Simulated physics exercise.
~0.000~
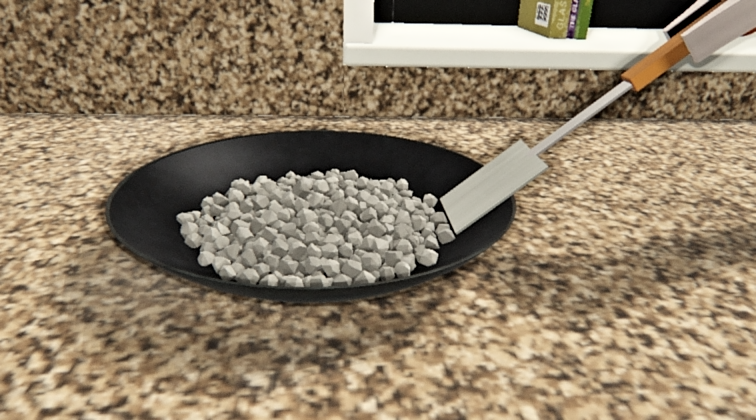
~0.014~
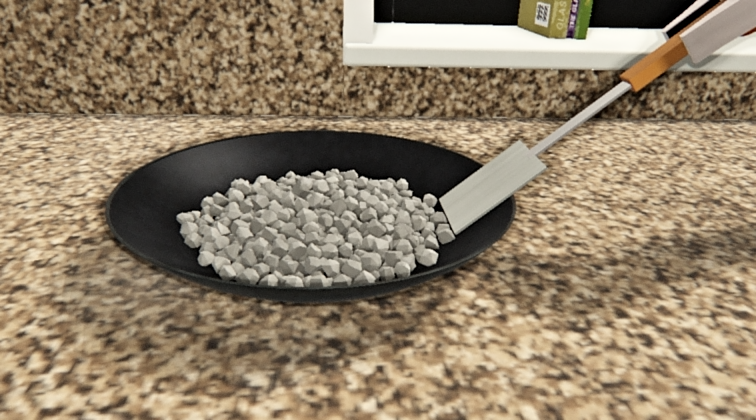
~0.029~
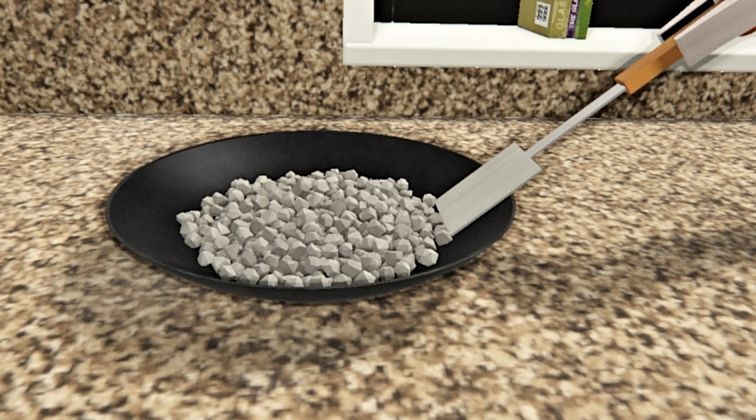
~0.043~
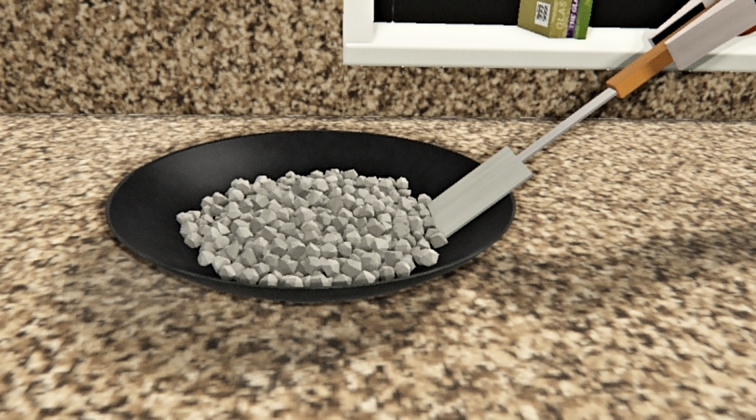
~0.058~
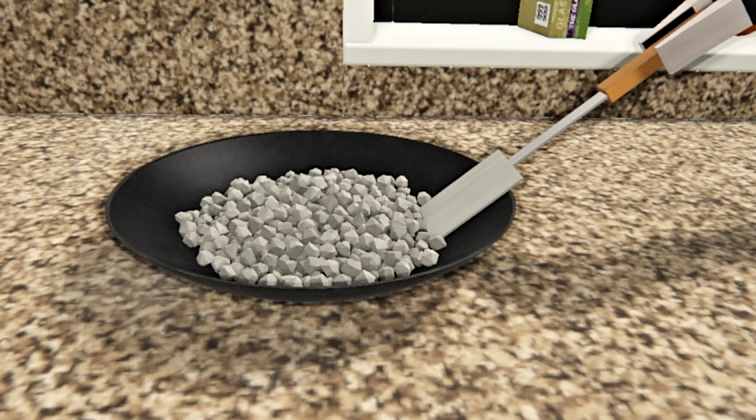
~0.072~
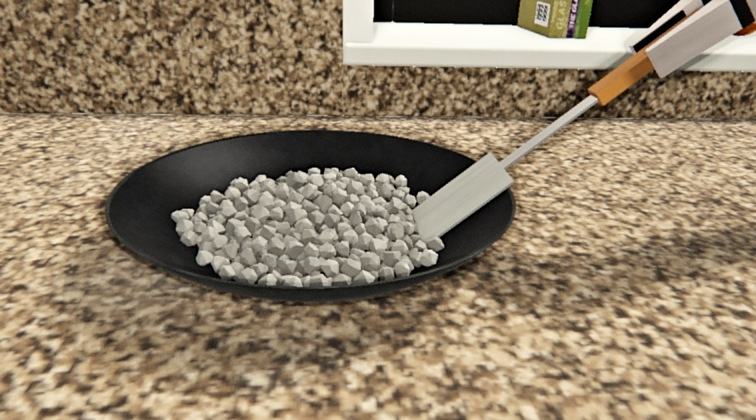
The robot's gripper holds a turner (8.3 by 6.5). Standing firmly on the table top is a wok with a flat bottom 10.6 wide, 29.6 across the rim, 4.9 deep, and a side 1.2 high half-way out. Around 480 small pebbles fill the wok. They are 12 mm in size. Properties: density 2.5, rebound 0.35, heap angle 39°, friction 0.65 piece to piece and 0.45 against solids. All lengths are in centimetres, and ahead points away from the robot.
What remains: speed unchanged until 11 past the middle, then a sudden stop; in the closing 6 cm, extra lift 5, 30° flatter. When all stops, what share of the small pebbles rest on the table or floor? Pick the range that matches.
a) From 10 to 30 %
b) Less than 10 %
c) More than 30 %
The answer is a.
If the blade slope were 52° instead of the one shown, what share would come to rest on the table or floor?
I'd expect near 20 percent then.
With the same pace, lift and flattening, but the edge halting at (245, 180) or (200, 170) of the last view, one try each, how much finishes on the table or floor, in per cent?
Roughly 0 and 5 per cent.
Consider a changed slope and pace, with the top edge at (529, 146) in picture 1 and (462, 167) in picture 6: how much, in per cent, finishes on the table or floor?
30 %.
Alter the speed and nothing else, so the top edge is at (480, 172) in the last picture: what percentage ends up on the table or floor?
My guess is around 20 percent.
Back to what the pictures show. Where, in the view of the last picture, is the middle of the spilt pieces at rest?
The centre sits at roughly (68, 239).
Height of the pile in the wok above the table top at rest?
Height at rest: Roughly 6.0 cm.
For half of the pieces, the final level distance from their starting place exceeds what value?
I'd estimate close to 6 centimetres.
By 0.23 s, sloping 40°, highest piece 5 above the table; 481 in the wok.
By 0.39 s, sloping 33°, highest piece 8 above the table; 461 in the wok, 5 on the table or floor, 15 on the blade or in flight.
By 0.67 s, sloping 10°, highest piece 6 above the table; 406 in the wok, 73 on the table or floor, 2 on the blade or in flight.
By 1.72 s, sloping 10°, highest piece 6 above the table; 405 in the wok, 76 on the table or floor.
Final count, 405 in the wok, 76 on the table or floor. That is 16 % on the table or floor.
